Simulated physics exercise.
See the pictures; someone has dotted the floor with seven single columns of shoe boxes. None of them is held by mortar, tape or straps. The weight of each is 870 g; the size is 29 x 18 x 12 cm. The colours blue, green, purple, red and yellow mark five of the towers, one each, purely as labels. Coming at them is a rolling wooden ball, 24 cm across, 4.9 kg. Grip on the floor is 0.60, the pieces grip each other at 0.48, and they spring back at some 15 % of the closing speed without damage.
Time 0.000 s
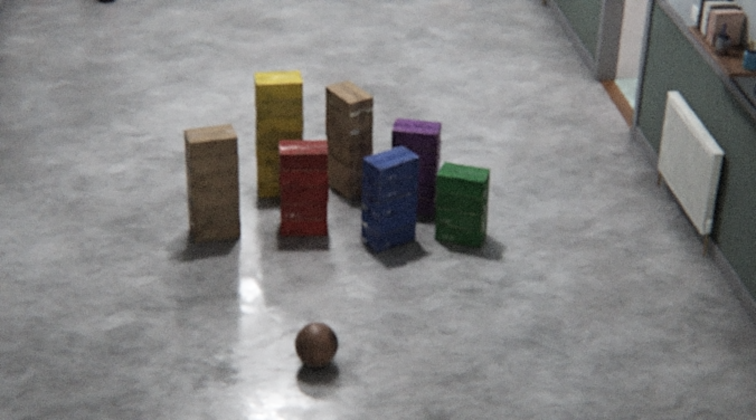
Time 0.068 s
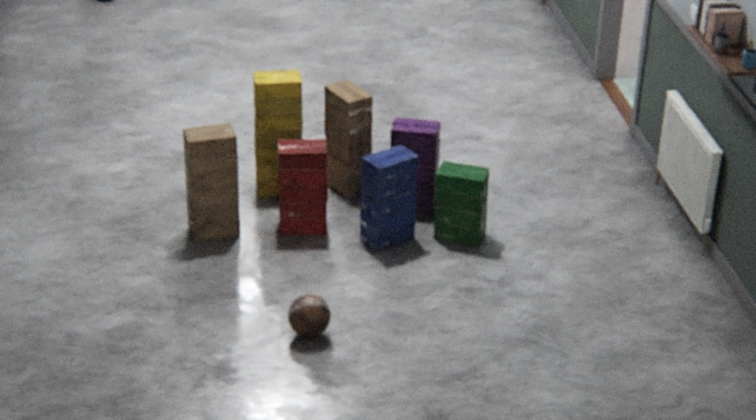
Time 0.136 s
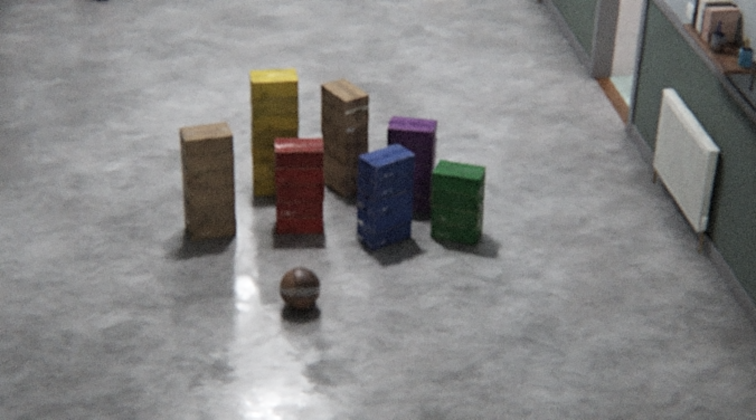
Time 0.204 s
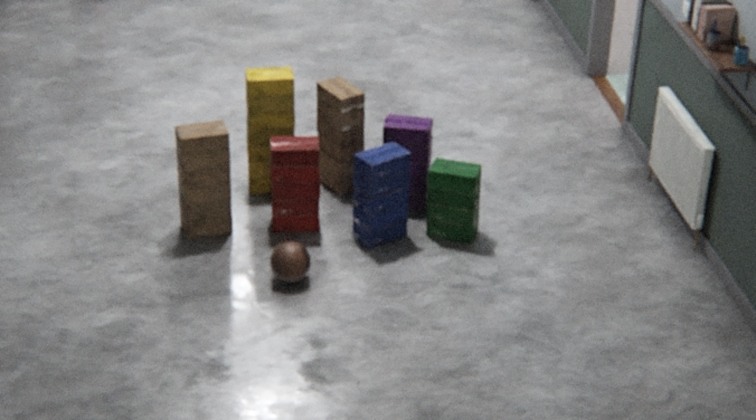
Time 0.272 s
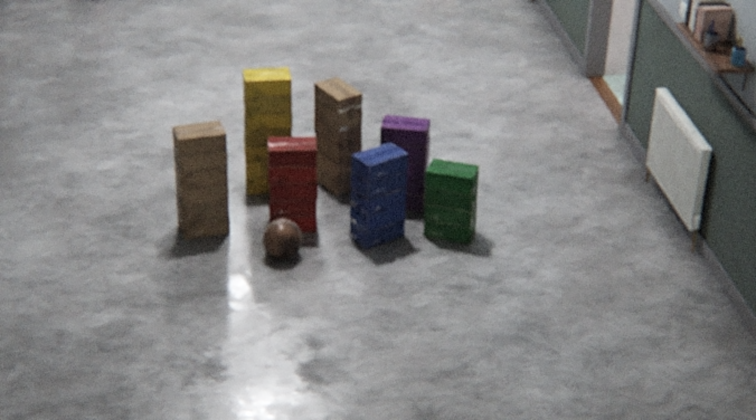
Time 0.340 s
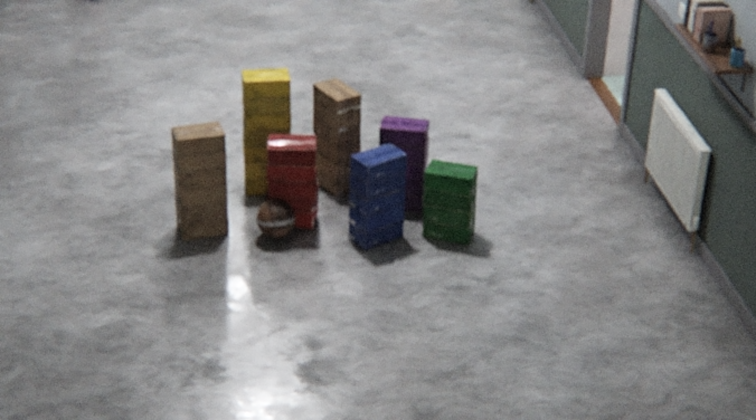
Seven upright stacks of coloured and brown boxes stood on a shiny grey floor as a brown ball rolled away toward them, drifting slightly left, and bumped the red stack, which tilted back slightly.
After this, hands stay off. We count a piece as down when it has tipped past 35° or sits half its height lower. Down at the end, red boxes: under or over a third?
Over.
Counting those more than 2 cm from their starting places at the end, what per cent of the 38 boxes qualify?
I make it 30 per cent.
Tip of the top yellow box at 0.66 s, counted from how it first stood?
About 0°.
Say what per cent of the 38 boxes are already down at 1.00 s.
10 per cent.
After 0.46 s, ball still moving; none of the 5 red boxes down (0 of 38 in all colours); top red box 31° from how it stood.
After 0.66 s, ball still moving; 3 of the 5 red boxes down (3 of 38 in all colours); top red box 55° from how it stood, 15 cm lower; top yellow box 22 mm from its place.
After 1.00 s, ball still moving; 3 of the 5 red boxes down (3 of 38 in all colours); top red box upside down; top yellow box 49 mm from its place.
In the end (2.0 s), ball rolling away; 3 of the 5 red boxes down (3 of 38 in all colours); top red box upside down; top yellow box 55 mm from its place. That is 60 per cent. From the last view, middles, top red box near (294, 257), top yellow box near (264, 80).
